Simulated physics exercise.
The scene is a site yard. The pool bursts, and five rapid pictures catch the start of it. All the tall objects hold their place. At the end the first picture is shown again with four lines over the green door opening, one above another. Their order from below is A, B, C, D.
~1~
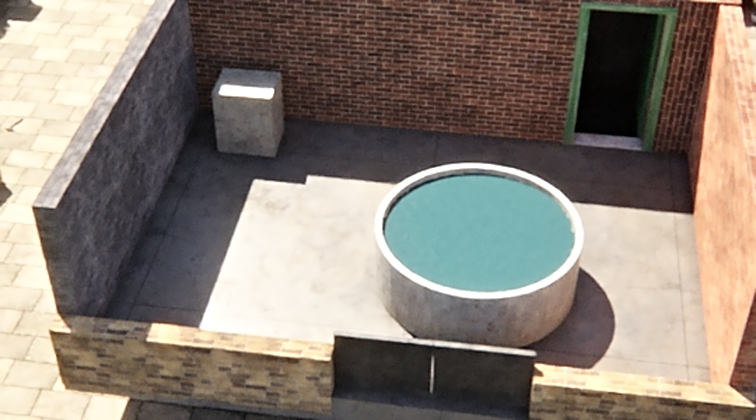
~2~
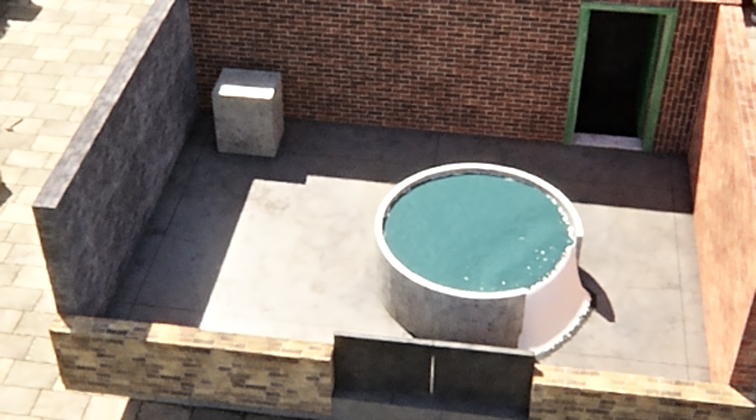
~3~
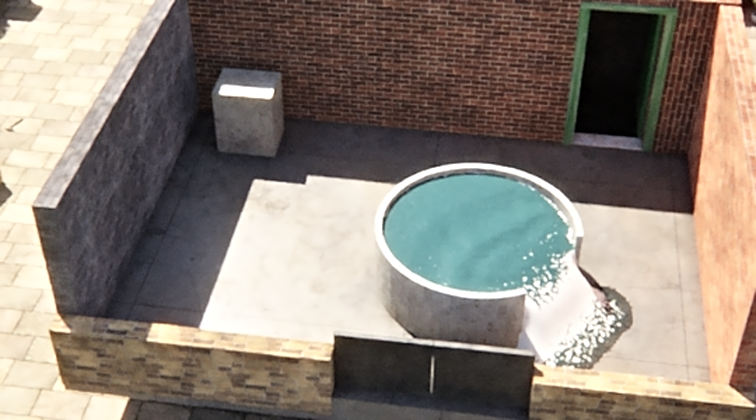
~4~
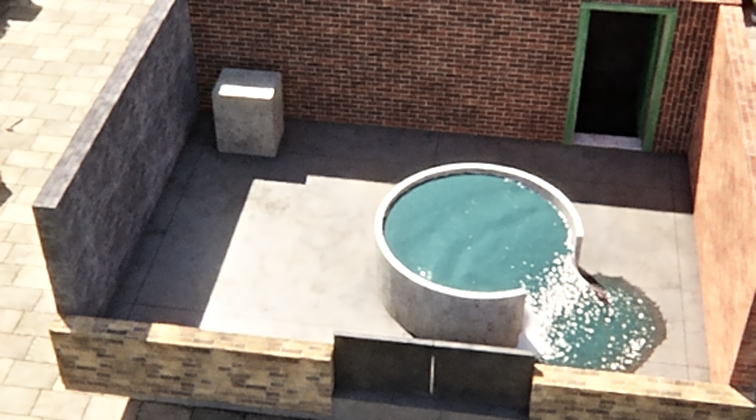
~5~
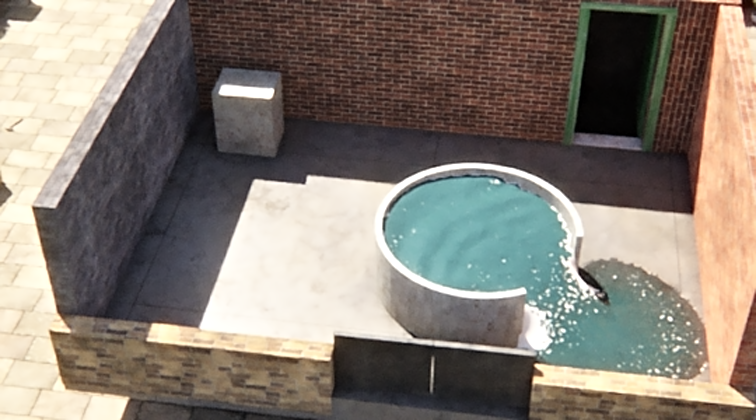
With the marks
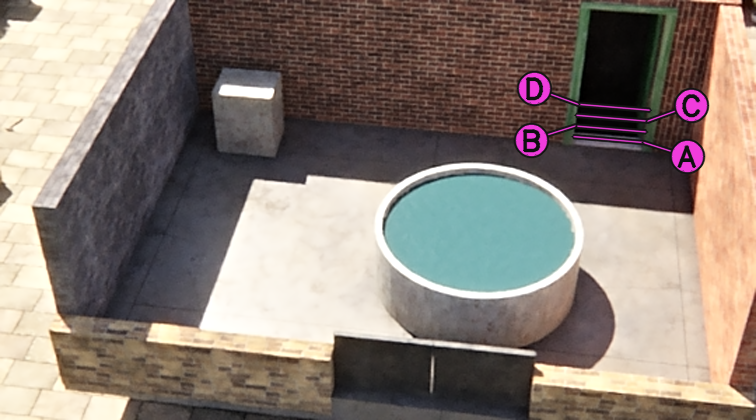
To begin with, teal water sits still in a round pool inside a walled yard with a green doorway and a shut gate. The pool's lower right side opens, and water pours through the gap in a foamy rush. It fans out across the ground to the right, the wet patch widening toward the right wall.
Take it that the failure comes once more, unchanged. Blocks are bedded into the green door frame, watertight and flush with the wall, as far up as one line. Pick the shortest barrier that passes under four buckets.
I would pick height B.
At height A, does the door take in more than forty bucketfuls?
No, less.
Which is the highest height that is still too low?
Here it is height A.
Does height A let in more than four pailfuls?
Yes, it does.
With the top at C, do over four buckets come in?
No.
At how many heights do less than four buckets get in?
Three of the four.
On the marked copy, A at (608, 139); B at (610, 128); C at (612, 118); D at (613, 107); from the bottom up A, B, C, D.
Choosing A, about 12 bucketfuls get in.
Choosing B, nothing gets over.
Choosing C, nothing gets over.
Choosing D, nothing gets over.
